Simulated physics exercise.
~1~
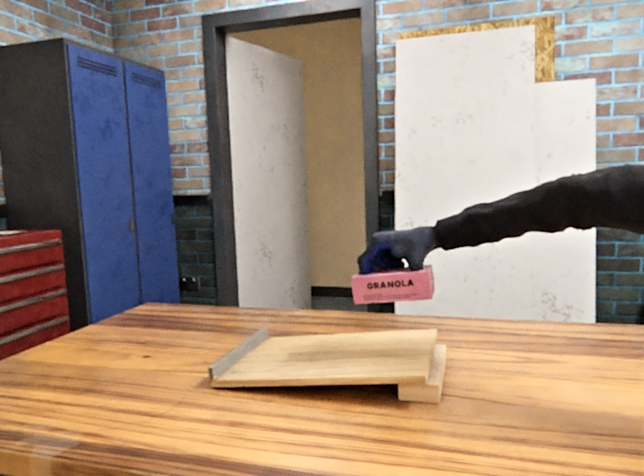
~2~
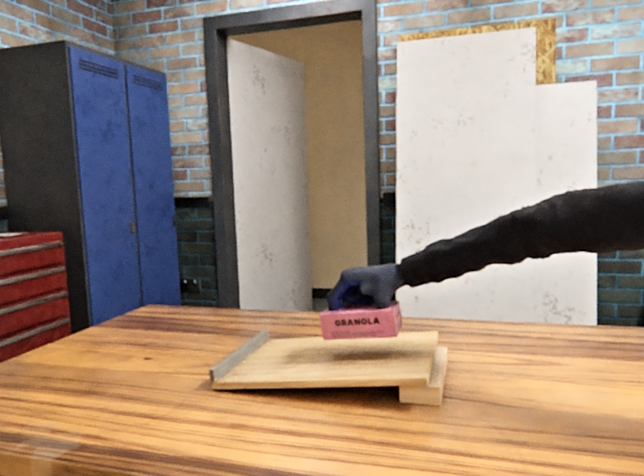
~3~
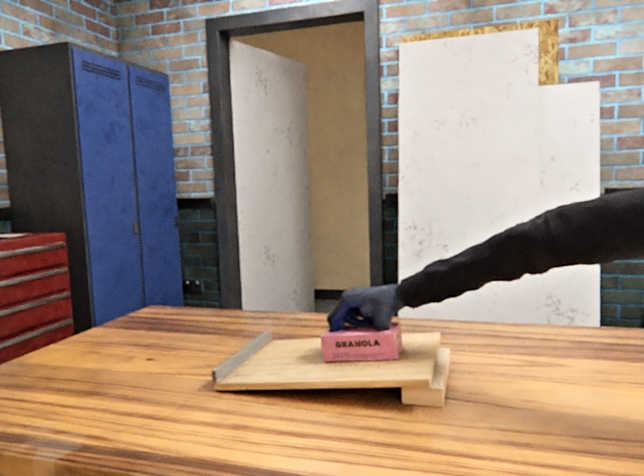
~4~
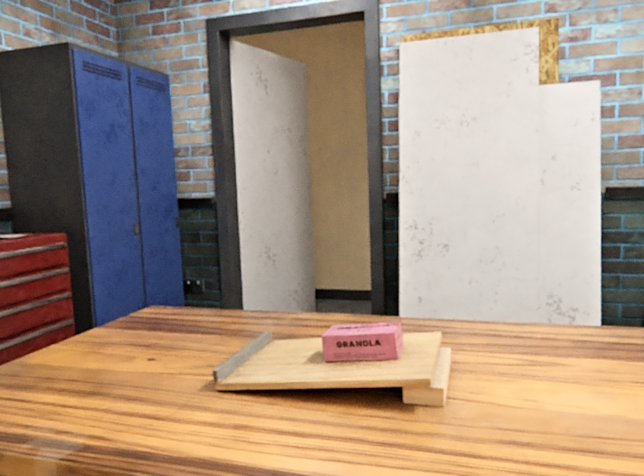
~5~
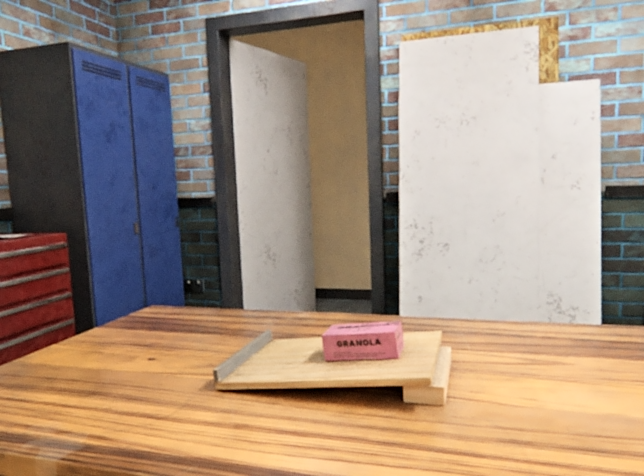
A pink carton labelled GRANOLA is held by a dark-gloved hand above a pale wooden board, which is propped up at its right end and slopes gently down toward a grey strip at the left. The slightly swaying view looks across a striped wooden table, with blue lockers and red drawers at left, and a doorway and white panels against a brick wall behind. The black-sleeved arm reaches in from the right, moves the carton left and lowers it onto the board. The hand lets go and withdraws out of view. The carton stays at rest on the slope.
